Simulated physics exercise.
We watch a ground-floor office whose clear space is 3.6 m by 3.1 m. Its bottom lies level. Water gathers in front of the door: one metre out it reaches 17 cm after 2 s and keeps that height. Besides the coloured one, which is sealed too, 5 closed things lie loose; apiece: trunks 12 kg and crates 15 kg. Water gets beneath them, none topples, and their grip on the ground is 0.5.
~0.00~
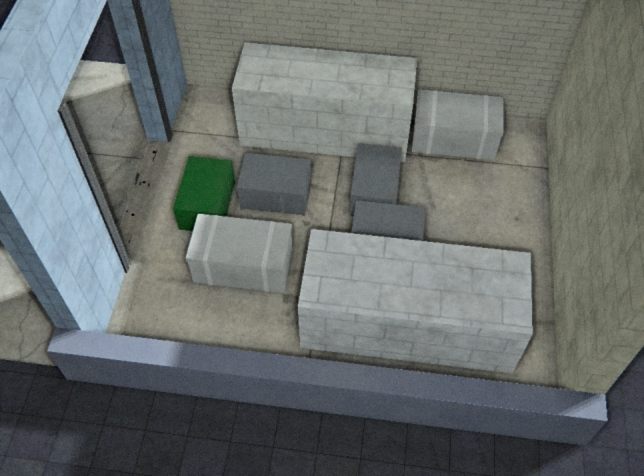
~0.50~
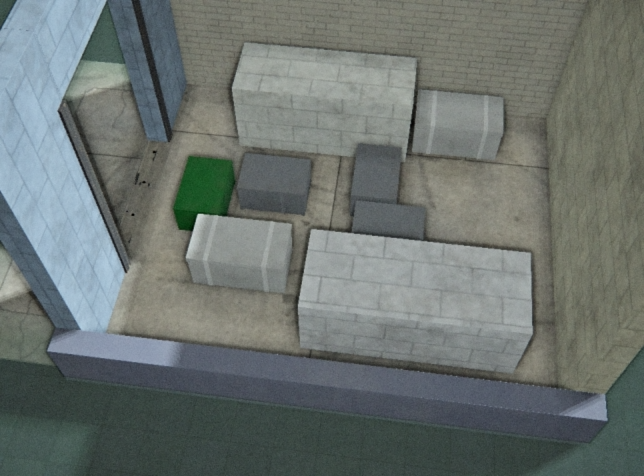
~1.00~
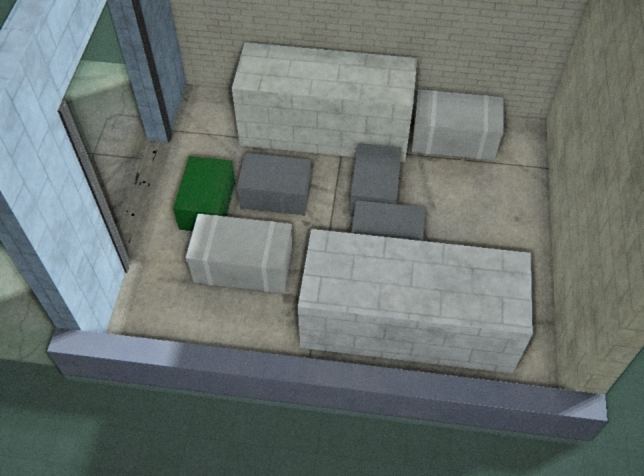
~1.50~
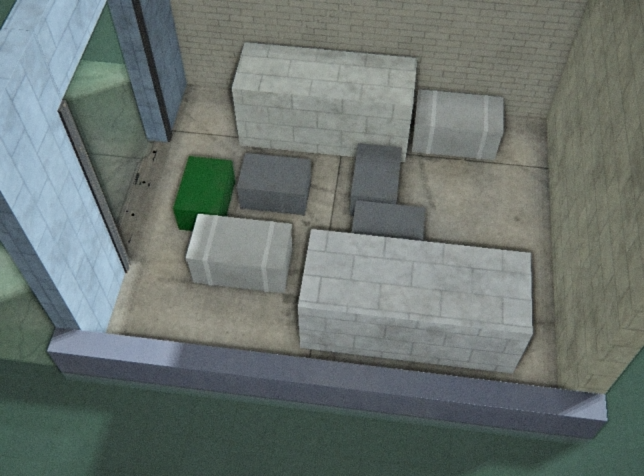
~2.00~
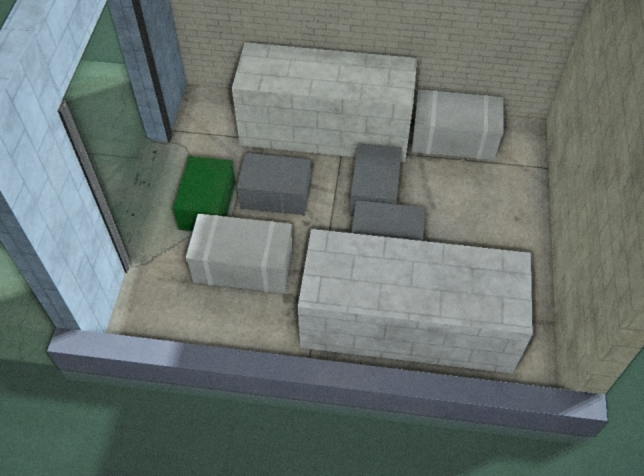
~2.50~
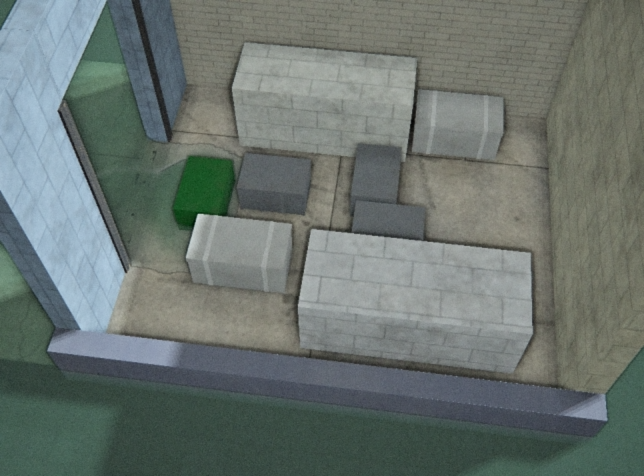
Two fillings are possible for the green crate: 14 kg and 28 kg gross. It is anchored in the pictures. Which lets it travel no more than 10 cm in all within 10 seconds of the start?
Verdict: Neither load is enough.
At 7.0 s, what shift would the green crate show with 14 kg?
About 200 cm.
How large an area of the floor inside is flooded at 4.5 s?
About 6.0 m2.
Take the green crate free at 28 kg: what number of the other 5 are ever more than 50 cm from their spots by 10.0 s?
That makes 3.
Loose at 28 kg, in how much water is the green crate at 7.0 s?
About 10 cm.
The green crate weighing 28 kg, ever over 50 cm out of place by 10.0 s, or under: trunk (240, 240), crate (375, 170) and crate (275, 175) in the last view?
In that order: Less, over, past it.
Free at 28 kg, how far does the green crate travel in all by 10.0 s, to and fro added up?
Some 150 cm in all.
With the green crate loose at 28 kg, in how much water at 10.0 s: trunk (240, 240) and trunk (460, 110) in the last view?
Roughly 12 and 14 cm.
After 3.5 s the green crate would be 46 cm from its start with 14 kg and 35 cm from its start with 28 kg; 6 cm of water round it then.
After 4.5 s the green crate would be 108 cm from its start with 14 kg and 41 cm from its start with 28 kg; 6 cm of water round it then.
After 7.0 s the green crate would be 213 cm from its start with 14 kg and 65 cm from its start with 28 kg; 10 cm of water round it then.
After 10.0 s the green crate would be 207 cm from its start with 14 kg and 159 cm from its start with 28 kg; 15 cm of water round it then.
